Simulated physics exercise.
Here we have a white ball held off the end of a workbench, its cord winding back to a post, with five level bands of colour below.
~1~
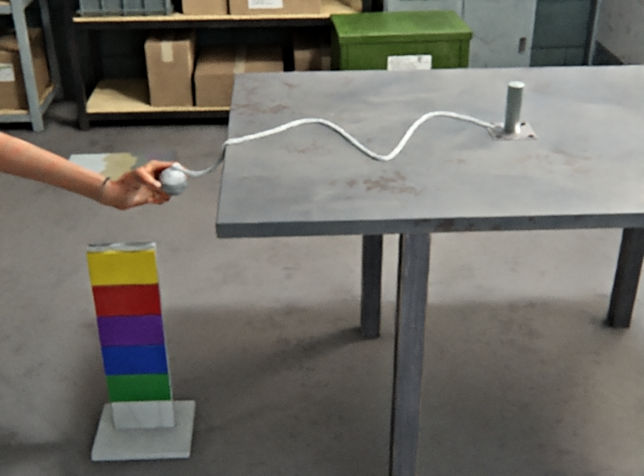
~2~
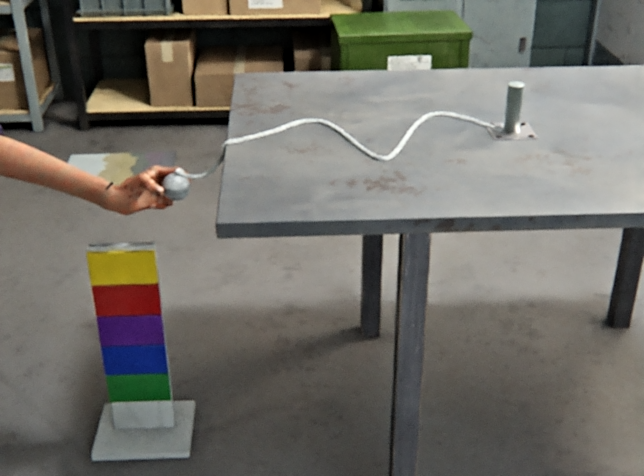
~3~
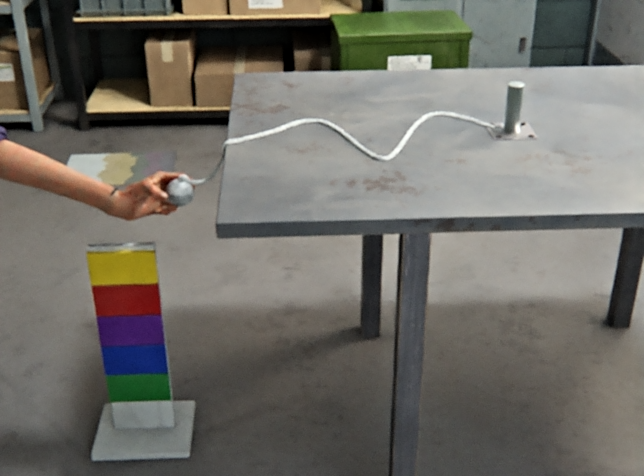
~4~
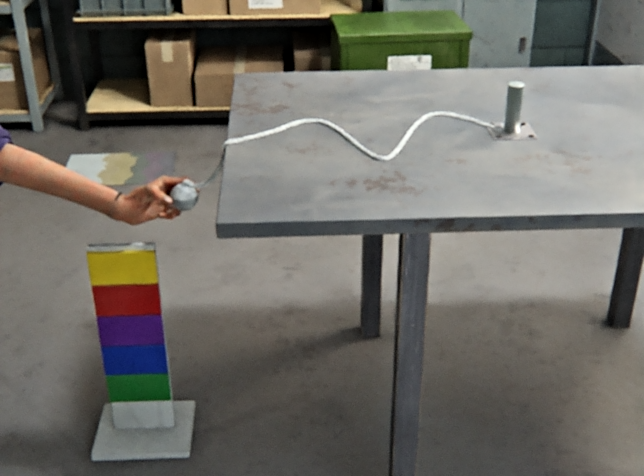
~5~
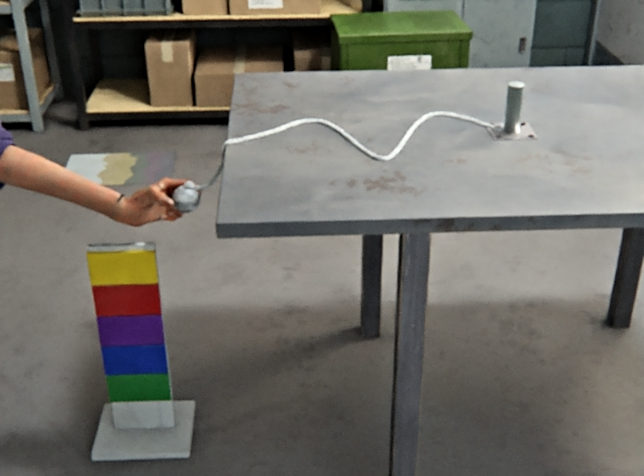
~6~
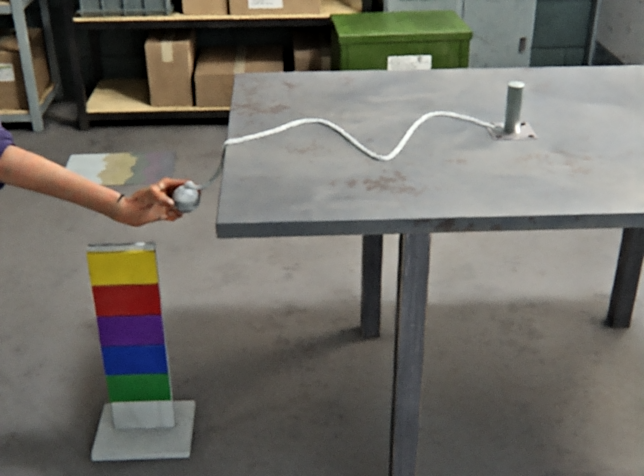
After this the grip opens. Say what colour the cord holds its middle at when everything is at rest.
That would be blue.
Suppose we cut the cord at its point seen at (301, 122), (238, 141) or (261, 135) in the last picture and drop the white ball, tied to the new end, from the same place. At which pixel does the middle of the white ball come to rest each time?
About (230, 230) first, then about (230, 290), and finally about (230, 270).
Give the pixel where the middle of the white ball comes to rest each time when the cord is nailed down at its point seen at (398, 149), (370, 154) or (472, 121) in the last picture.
Try one gives (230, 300), try two (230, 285), and try three (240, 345).
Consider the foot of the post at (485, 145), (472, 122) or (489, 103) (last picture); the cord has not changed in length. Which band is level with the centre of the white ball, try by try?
The first case gives green, the second green and the third blue.
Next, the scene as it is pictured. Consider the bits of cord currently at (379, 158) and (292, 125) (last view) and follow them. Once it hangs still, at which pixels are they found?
(284, 140), then (230, 223).
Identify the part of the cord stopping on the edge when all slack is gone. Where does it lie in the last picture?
About (347, 136).
Early on, ball near (229, 334); level with purple.
Midway, ball near (256, 351); level with blue.
Finally, ball near (242, 354); level with blue. At blue.
